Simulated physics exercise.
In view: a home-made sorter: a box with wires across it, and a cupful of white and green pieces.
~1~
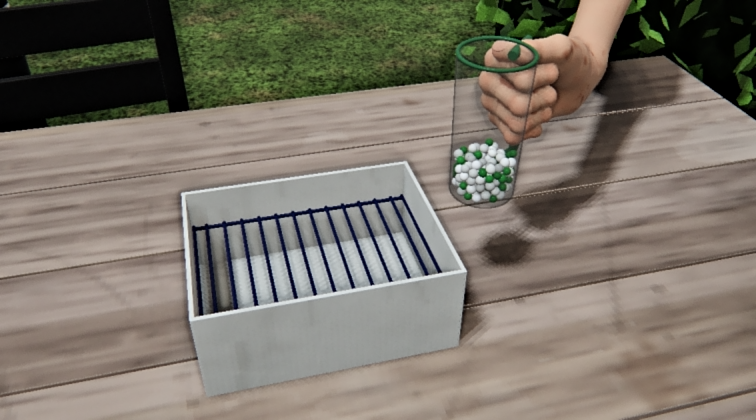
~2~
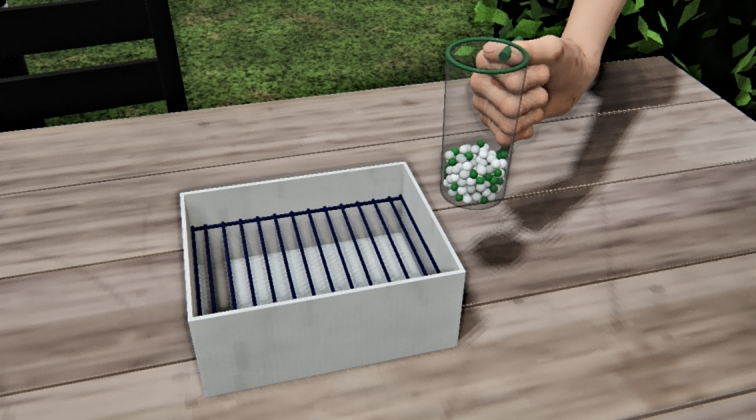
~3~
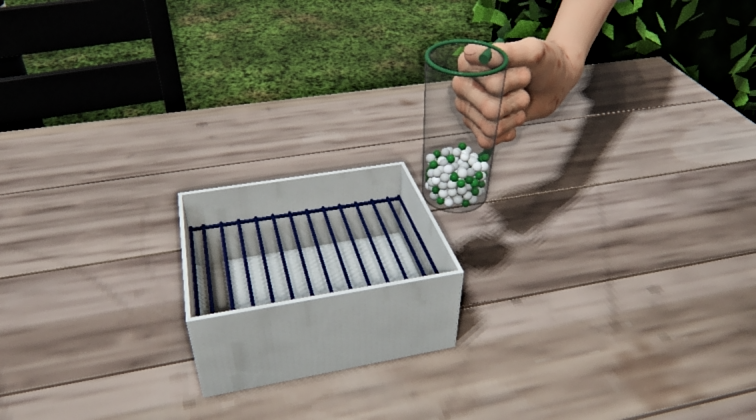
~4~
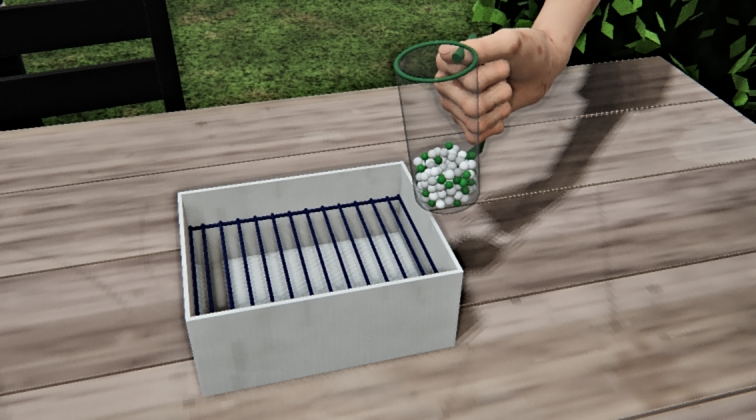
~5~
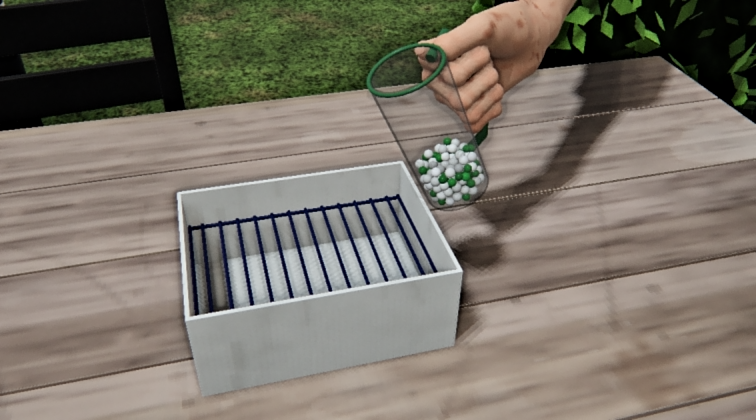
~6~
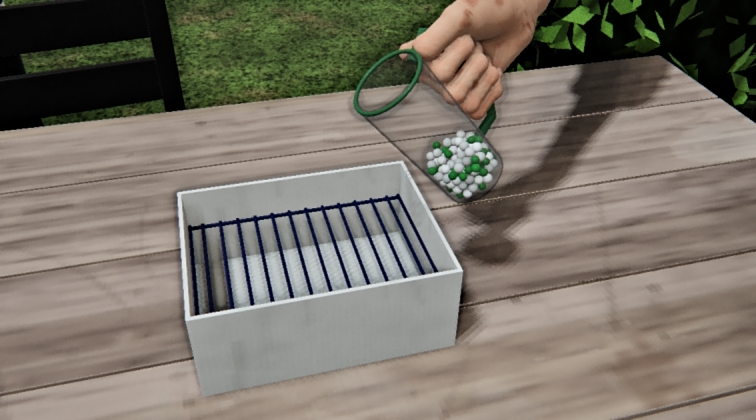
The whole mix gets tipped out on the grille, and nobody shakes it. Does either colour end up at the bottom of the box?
In the end the white ones pass the rack, and the green ones pass the rack.
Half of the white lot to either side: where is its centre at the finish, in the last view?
Near (306, 308).
Then, 0.21 s later than the last frame, white ones, every one in the cup; green ones, every one in the cup.
Then, 0.47 s later than the last frame, white ones, every one in the cup; green ones, every one in the cup.
Then, 0.75 s later than the last frame, white ones, the larger part in the cup, about a tenth on or over the wires; green ones, almost all in the cup, just a few on or over the wires.
When it is over, white ones, every one under the rack; green ones, every one under the rack.
